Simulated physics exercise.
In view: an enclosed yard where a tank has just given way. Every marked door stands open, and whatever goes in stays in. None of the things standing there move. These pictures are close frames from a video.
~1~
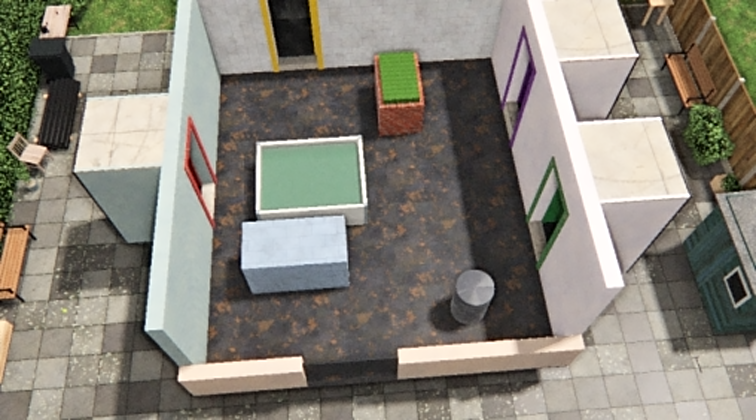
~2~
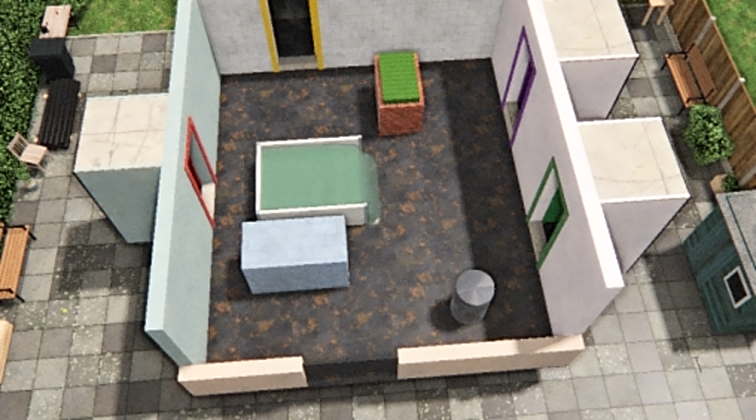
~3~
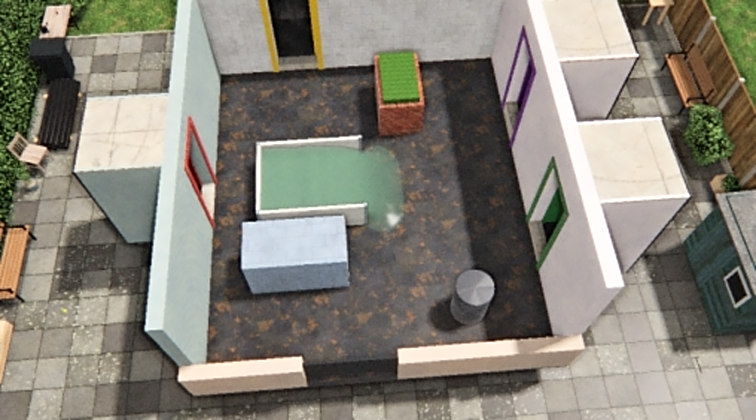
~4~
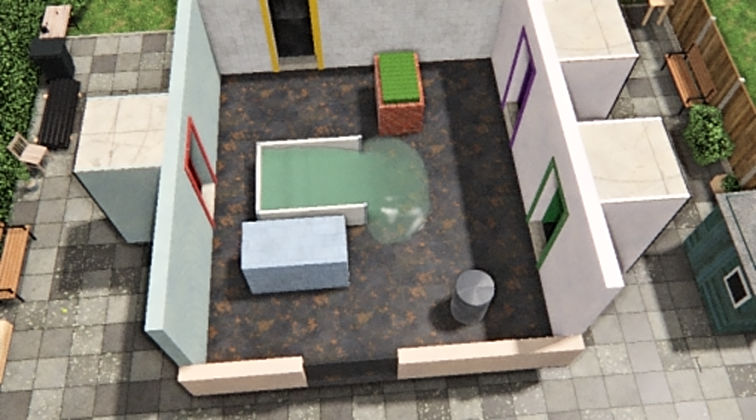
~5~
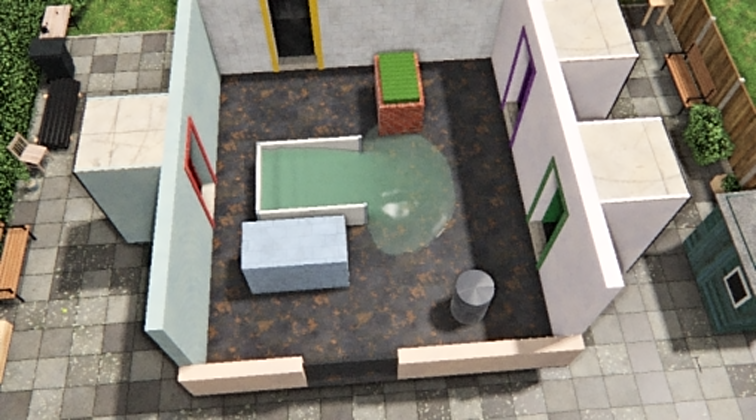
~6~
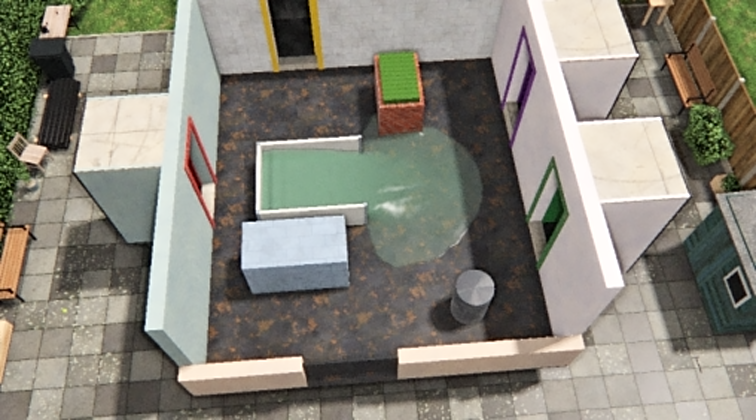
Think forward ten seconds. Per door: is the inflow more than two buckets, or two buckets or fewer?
Green door - more than two; yellow door - two or fewer; purple door - two or fewer; red door - two or fewer.
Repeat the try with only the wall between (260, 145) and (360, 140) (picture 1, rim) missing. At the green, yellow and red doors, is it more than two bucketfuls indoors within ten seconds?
Green door: Below the limit; yellow door: Above the limit; red door: Below the limit.
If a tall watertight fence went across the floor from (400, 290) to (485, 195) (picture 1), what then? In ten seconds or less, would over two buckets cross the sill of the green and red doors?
The green door falls short, while the red door falls short.
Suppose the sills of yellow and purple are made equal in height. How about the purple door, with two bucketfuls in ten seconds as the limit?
Then: The purple one goes over.
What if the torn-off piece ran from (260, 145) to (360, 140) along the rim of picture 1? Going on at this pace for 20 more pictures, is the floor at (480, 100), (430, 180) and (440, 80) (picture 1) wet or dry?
Following the listed order, the three come out reached by the spill, not reached and reached by the spill.
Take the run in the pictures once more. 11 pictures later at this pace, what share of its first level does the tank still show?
32 percent or thereabouts.
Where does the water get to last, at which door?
It's the red door.
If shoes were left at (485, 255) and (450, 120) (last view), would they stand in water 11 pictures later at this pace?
The first is inundated, the second inundated.
A moment on, water covers 30 % of the floor; the green door wet at the sill, nothing in, the yellow door not reached, the purple door wet at the sill, nothing in, the red door not reached.
Next, water covers 35 % of the floor; the green door under two buckets in, the yellow door not reached, the purple door wet at the sill, nothing in, the red door not reached.
Then, water covers 45 % of the floor; the green door over two buckets in, the yellow door not reached, the purple door wet at the sill, nothing in, the red door not reached.
Later, water covers 80 % of the floor; the green door over two buckets in, the yellow door wet at the sill, nothing in, the purple door wet at the sill, nothing in, the red door not reached.
In the end, water covers 95 % of the floor; the green door over two buckets in, the yellow door wet at the sill, nothing in, the purple door wet at the sill, nothing in, the red door wet at the sill, nothing in.
